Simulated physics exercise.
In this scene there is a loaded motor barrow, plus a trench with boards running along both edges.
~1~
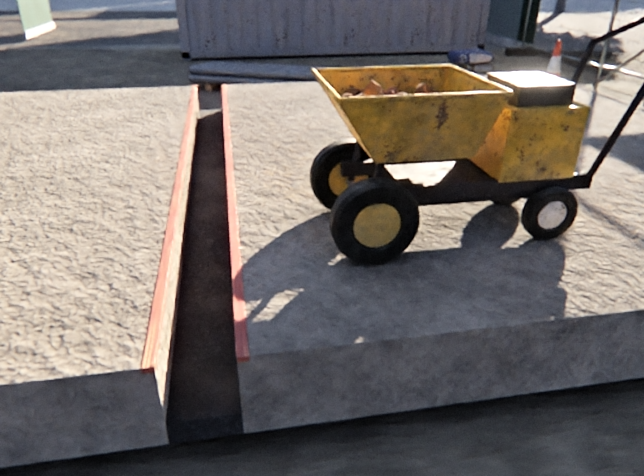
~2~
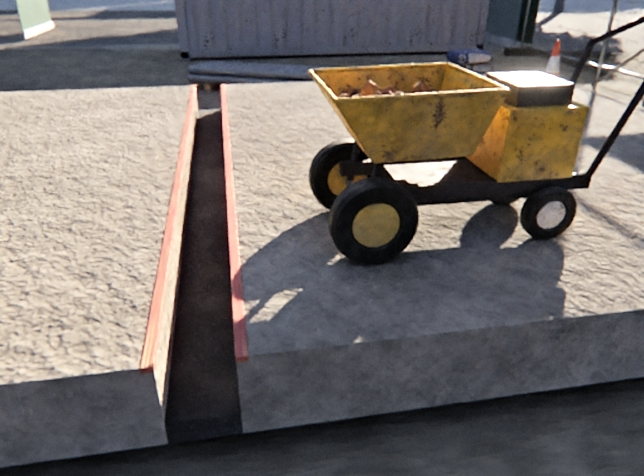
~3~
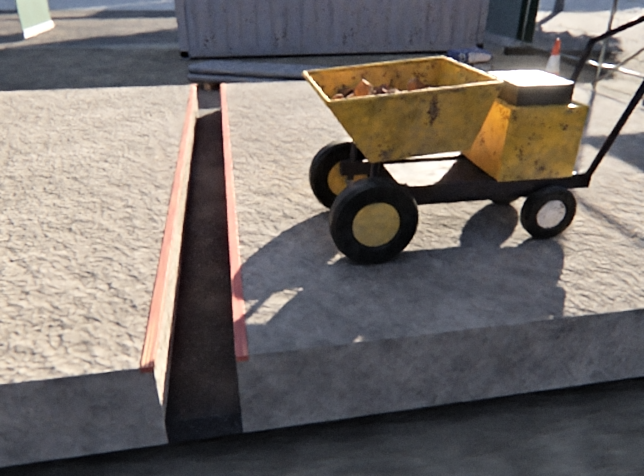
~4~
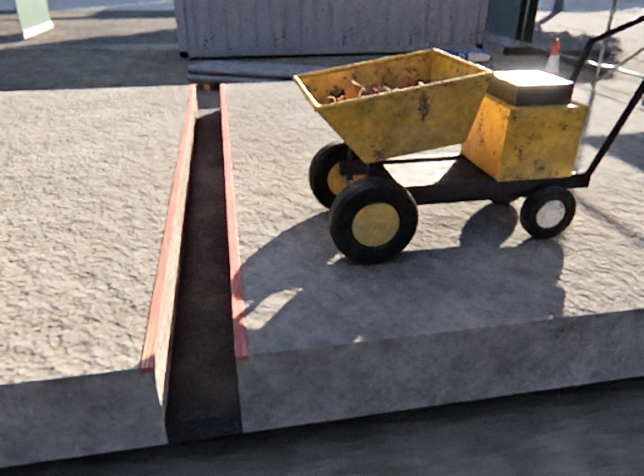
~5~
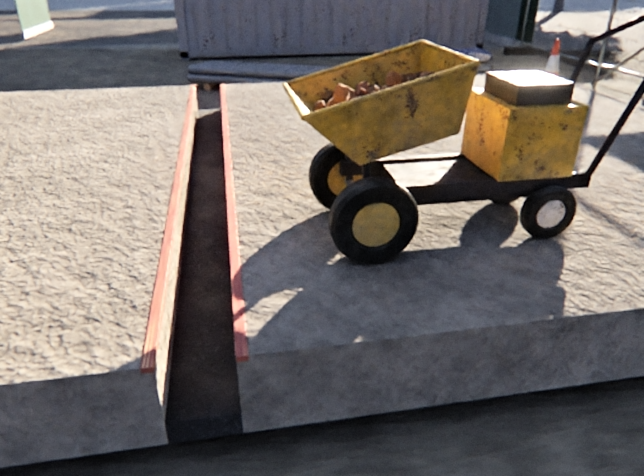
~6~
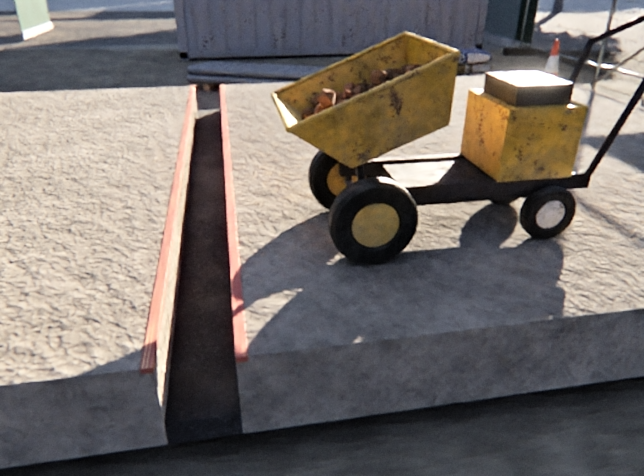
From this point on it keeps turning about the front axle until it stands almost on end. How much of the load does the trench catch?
I expect the trench to get most of the load.
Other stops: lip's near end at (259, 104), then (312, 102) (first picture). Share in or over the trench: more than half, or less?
First attempt: Short of half; second attempt: Beyond half.
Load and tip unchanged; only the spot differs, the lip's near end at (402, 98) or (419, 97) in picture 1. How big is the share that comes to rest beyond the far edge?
0 % for the first, 0 % for the second.
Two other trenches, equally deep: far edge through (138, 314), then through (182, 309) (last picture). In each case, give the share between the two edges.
100 % then 80 %, roughly.
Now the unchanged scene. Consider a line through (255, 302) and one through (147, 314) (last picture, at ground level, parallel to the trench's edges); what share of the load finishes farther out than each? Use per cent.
Roughly 100 and 0 percent.
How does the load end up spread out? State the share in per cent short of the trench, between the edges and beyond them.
Roughly, short 0 per cent, between 100 per cent and beyond 0 per cent.
Soon, skip tipped steeply; all in the skip.
A while on, skip tipped right over; nearly all in the skip; a stray few short of the trench; a small part in or heaped over the trench.
Towards the end, skip tipped right over; about a quarter in the skip; a stray few short of the trench; about two thirds in or heaped over the trench.
Finally, skip tipped right over; a stray few short of the trench; nearly all in or heaped over the trench; none beyond it.
